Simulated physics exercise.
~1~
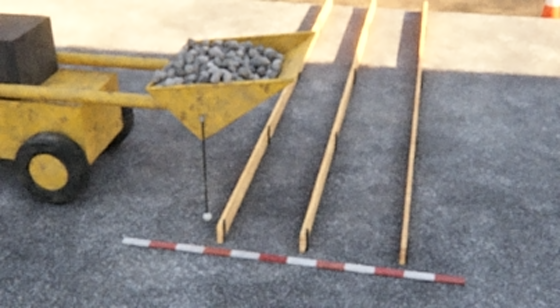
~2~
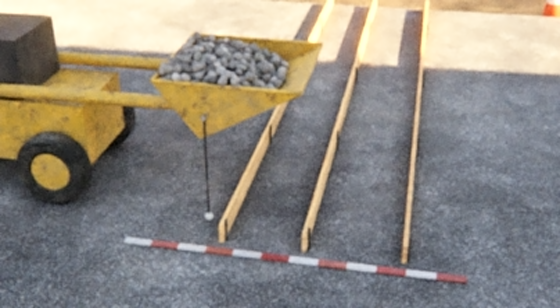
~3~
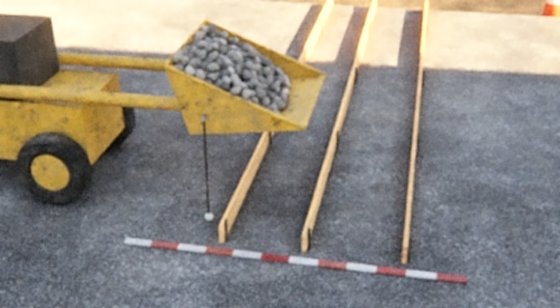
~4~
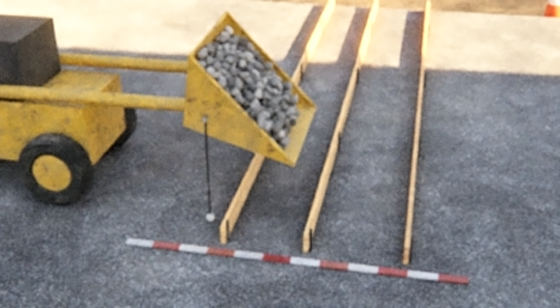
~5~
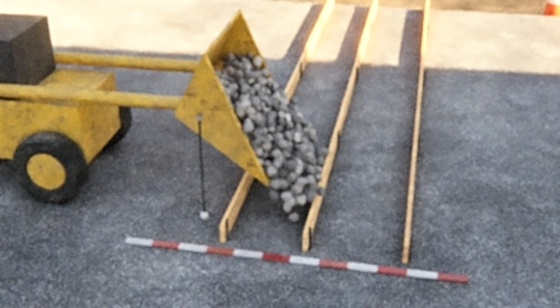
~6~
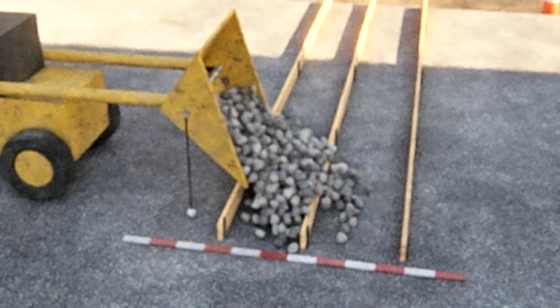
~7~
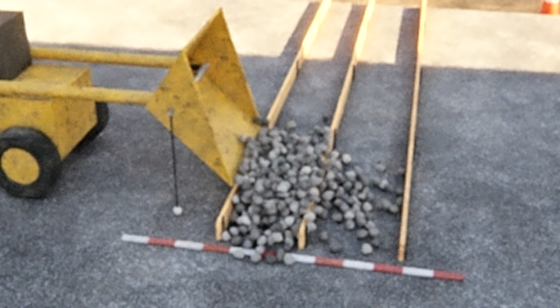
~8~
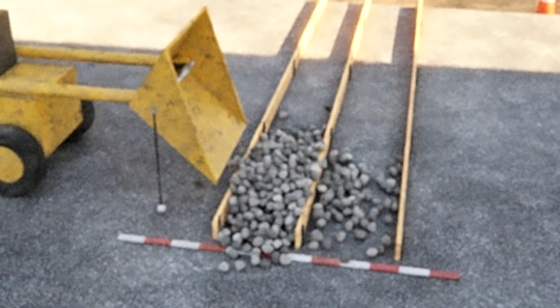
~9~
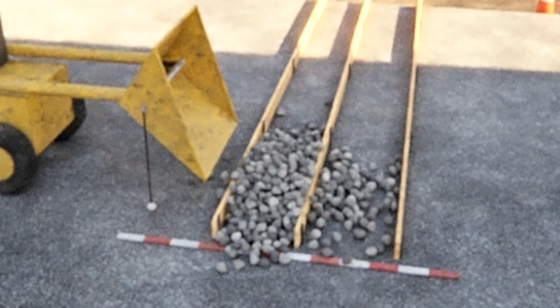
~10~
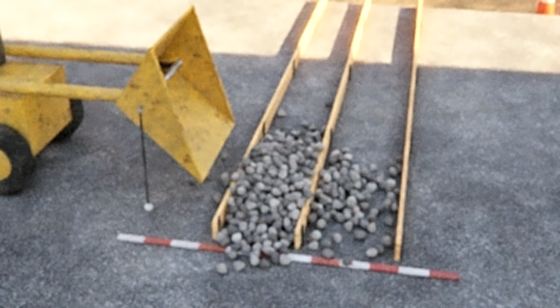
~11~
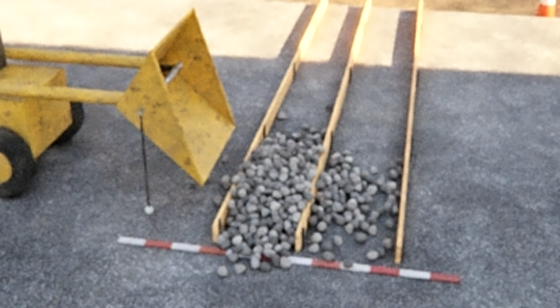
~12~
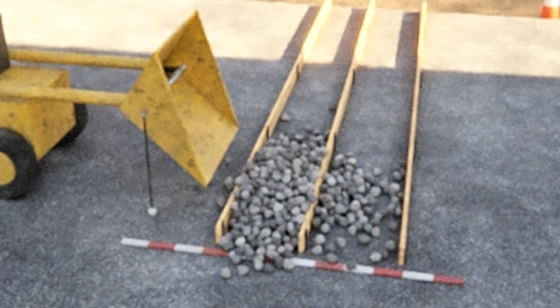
A yellow loader tips grey stones across two board-lined bays, backs left, and stops.
